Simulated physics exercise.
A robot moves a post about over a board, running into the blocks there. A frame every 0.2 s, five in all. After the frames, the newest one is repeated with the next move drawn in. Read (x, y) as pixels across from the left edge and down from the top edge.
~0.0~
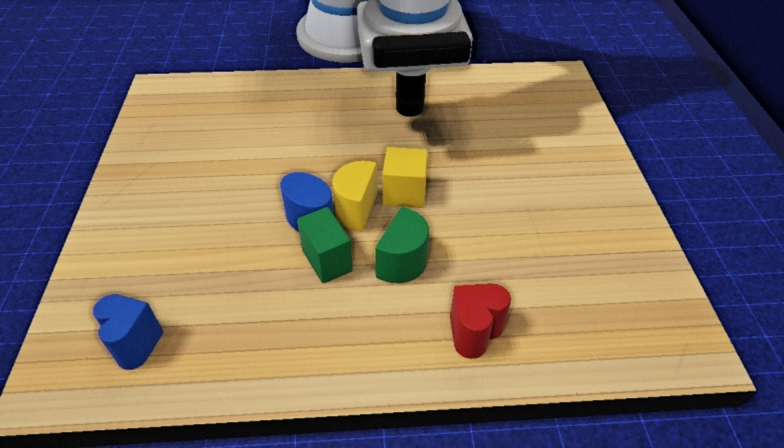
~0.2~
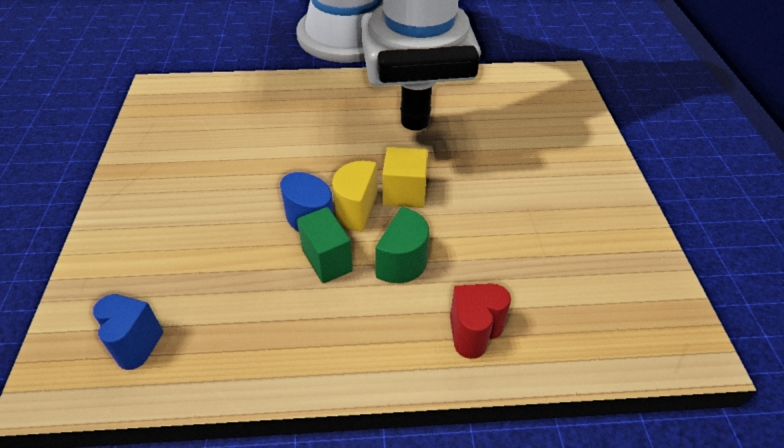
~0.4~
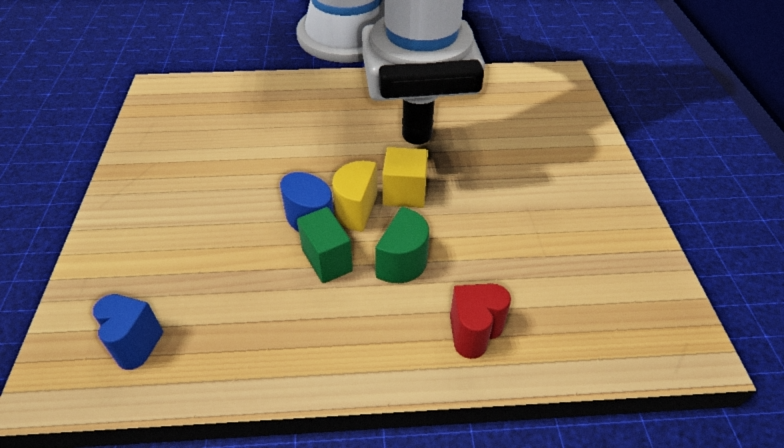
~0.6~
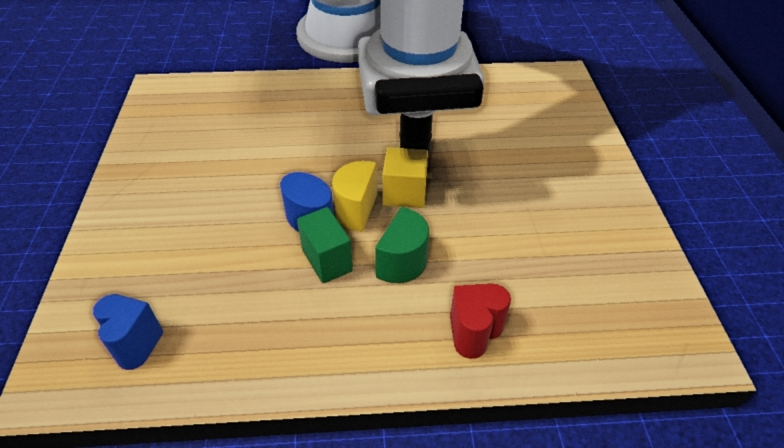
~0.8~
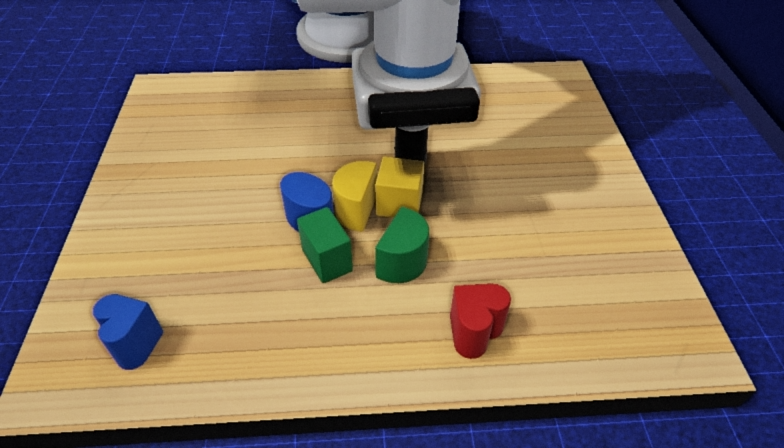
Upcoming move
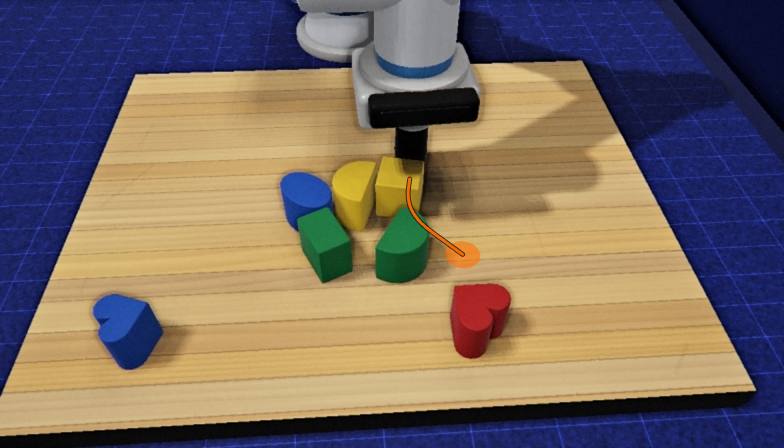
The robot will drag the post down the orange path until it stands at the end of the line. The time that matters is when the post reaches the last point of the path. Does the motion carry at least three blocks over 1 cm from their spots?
No
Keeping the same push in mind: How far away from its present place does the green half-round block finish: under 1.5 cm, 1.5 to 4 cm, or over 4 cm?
Of the three bands, it's 1.5 to 4 cm.
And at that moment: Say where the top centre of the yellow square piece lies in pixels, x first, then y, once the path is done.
By then it is at (390, 208).
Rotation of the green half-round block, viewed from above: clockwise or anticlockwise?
From the top, the block rotates counterclockwise.
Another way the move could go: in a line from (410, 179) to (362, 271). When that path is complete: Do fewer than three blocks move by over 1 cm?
No, it doesn't check out.
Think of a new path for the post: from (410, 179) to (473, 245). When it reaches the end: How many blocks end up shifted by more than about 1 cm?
The answer is a single block.
Drawn move, from (410, 179) via (410, 206) and (431, 231), ending at (463, 255).
What follows on the original path. One third of the way, post at (411, 190); yellow square piece at (391, 198), turned 25° clockwise; green half-round block at (403, 246), turned 15° anticlockwise.
Two thirds of the way, post at (433, 216); yellow square piece at (390, 208), turned 45° clockwise; green half-round block at (400, 255), turned 35° anticlockwise.
At the end, post at (465, 239); yellow half-round block still; yellow square piece at (390, 208), turned 45° clockwise; green half-round block at (400, 255), turned 35° anticlockwise.
